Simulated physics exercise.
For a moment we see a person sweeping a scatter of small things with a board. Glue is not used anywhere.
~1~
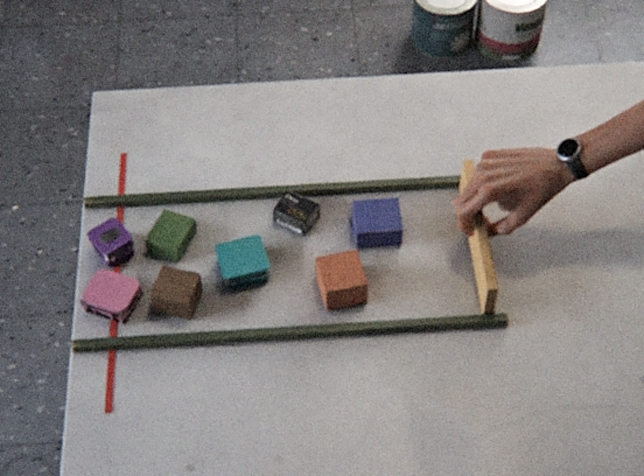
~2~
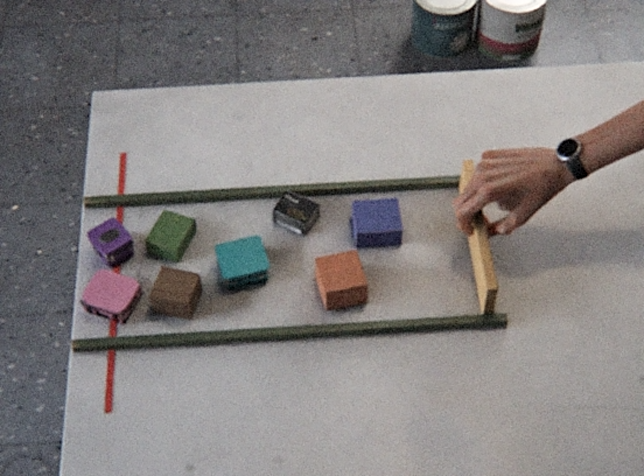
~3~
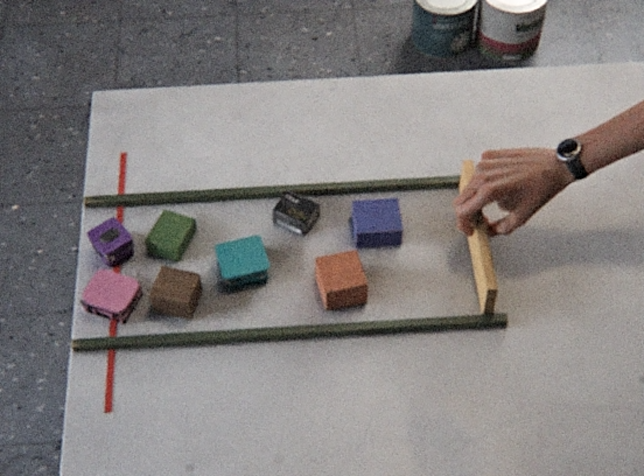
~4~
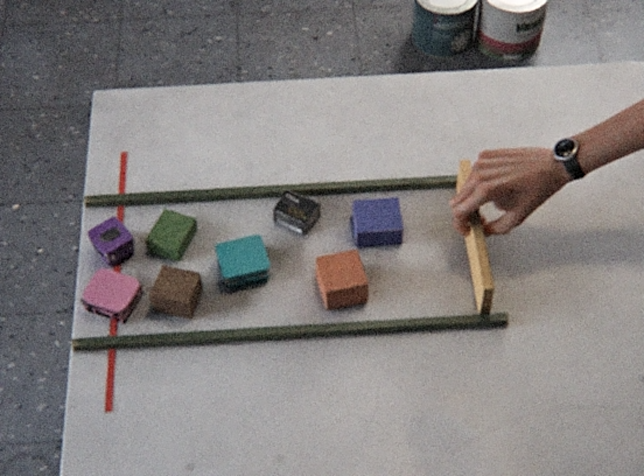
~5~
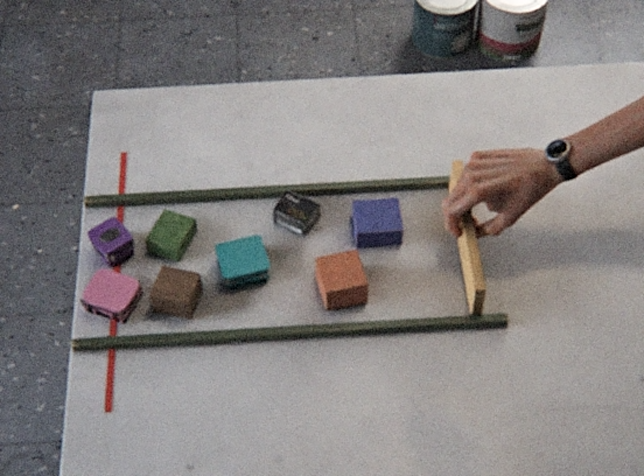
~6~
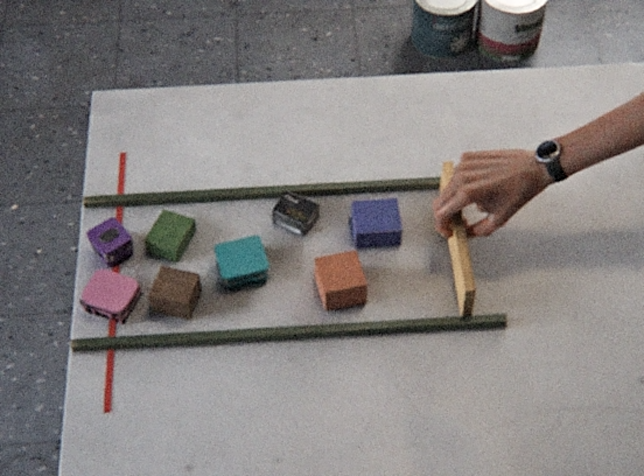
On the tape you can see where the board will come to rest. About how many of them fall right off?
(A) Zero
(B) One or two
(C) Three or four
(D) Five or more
Five or more.
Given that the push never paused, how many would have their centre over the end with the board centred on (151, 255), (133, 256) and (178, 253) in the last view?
Counts by place: 3 / 6 / 3.
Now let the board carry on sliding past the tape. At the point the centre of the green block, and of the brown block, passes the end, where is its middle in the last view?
The middle is at (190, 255) when it's the green block, and at (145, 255) when it's the brown block.
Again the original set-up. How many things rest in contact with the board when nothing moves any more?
2 touch it.
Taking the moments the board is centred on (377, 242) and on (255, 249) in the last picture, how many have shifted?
Counts: 1 / 8.
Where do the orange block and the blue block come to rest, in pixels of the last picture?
For the orange block it's (90, 292), and for the blue block it's (92, 238).
Early on, none off yet; purple case at rest near (111, 244); pink case at rest near (111, 296); green block at rest near (171, 235).
A while later, none off yet; purple case moving near (101, 243); pink case travelled a little near (96, 300); green block travelled a little near (147, 237).
Further along, one off so far; purple case in the air near (85, 440); pink case leaning well over near (52, 308); green block leaning well over near (57, 253).
Finally, the number that fall off is five or more; lost, black box, turquoise case, brown block, green block, pink case and purple case.
